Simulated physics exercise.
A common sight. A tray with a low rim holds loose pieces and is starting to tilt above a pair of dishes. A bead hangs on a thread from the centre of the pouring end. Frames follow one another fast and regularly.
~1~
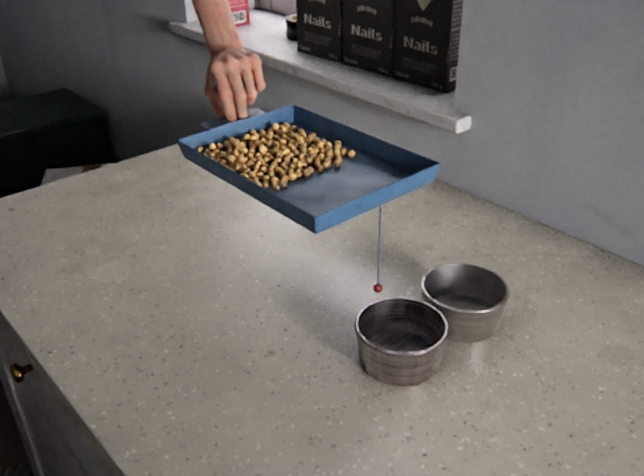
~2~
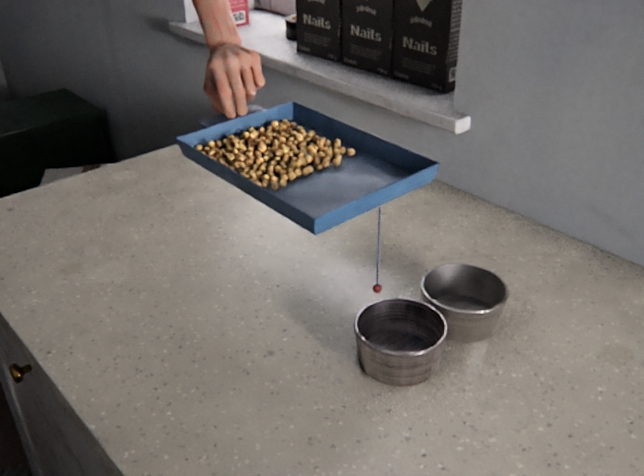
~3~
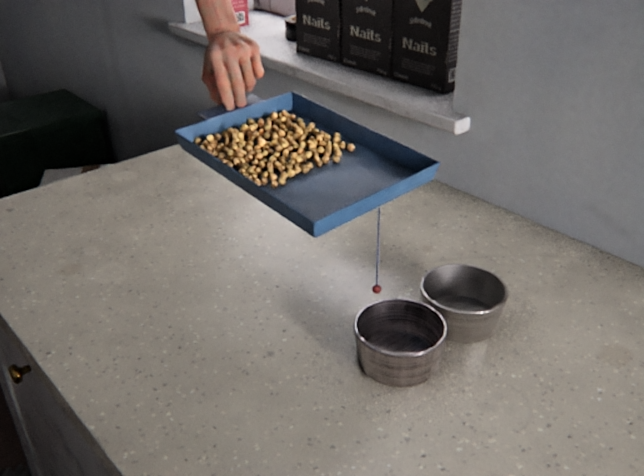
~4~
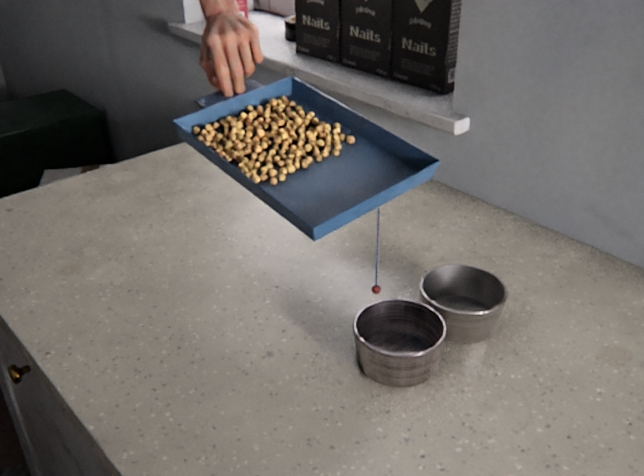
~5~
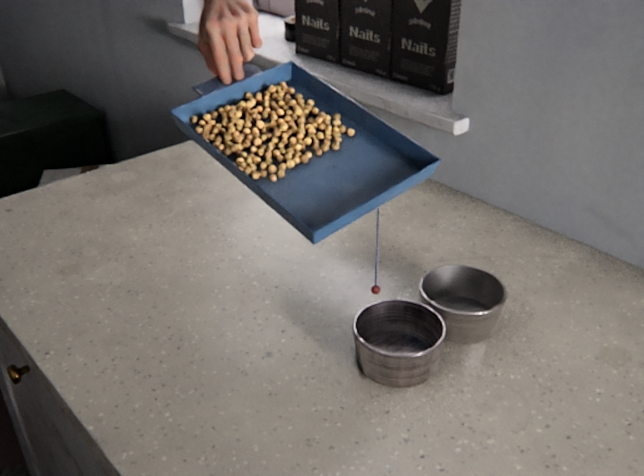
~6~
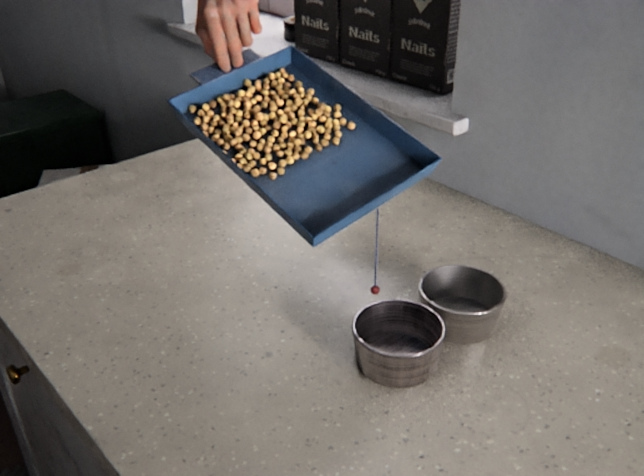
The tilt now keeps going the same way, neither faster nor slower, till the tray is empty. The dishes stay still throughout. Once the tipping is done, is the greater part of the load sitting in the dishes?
No, only the lesser part is in the dishes.
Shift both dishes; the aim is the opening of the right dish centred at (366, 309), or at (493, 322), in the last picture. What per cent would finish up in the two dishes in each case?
Trial 1 70%, trial 2 10%.
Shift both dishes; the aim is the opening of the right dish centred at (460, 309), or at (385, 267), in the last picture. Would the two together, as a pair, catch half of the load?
In order, they'd catch a minor share, and next a minor share.
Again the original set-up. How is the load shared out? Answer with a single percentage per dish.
Per hundred pieces, the left dish ends with about 10 and the right dish with about 0.
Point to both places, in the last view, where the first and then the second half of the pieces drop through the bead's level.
Around (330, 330) first; around (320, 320) second.
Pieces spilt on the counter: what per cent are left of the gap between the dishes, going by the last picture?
Some 100 %.
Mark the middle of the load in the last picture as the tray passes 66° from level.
The centre of the load shows up near (322, 217) in the last view.
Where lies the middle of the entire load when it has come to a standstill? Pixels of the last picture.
Once nothing moves, the middle sits near (328, 382).
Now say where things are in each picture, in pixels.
Corners of the pouring end (316, 213) and (433, 163), level; middle of the load (269, 153), dried chickpeas; left dish (434, 360); right dish (497, 318); bead on its thread (378, 288), in the first picture.
Corners of the pouring end (315, 215) and (433, 163), level; middle of the load (268, 151), in the second picture.
Corners of the pouring end (315, 218) and (433, 162), tipped barely, lowest at the left corner; middle of the load (267, 145), in the third picture.
Corners of the pouring end (315, 223) and (434, 160), tipped a little, lowest at the left corner; middle of the load (266, 136), in the fourth picture.
Corners of the pouring end (315, 227) and (434, 159), tipped clearly, lowest at the left corner; middle of the load (266, 126), in the fifth picture.
Corners of the pouring end (314, 232) and (435, 158), tipped clearly, lowest at the left corner; middle of the load (265, 118); left dish (431, 362); right dish (494, 320), in the sixth picture.
Just after the last frame, tray tipped steeply; the larger part on the tray; just a few outside both; about a tenth in the air.
A moment on, tray tipped past a quarter turn; roughly a quarter on the tray; about a tenth in the left dish; roughly half outside both; roughly a quarter in the air.
Further on, tray tipped past a quarter turn; about a tenth in the left dish; almost all outside both.
When it is over, tray tipped past a quarter turn; about a tenth in the left dish; not one in the right dish; almost all outside both.
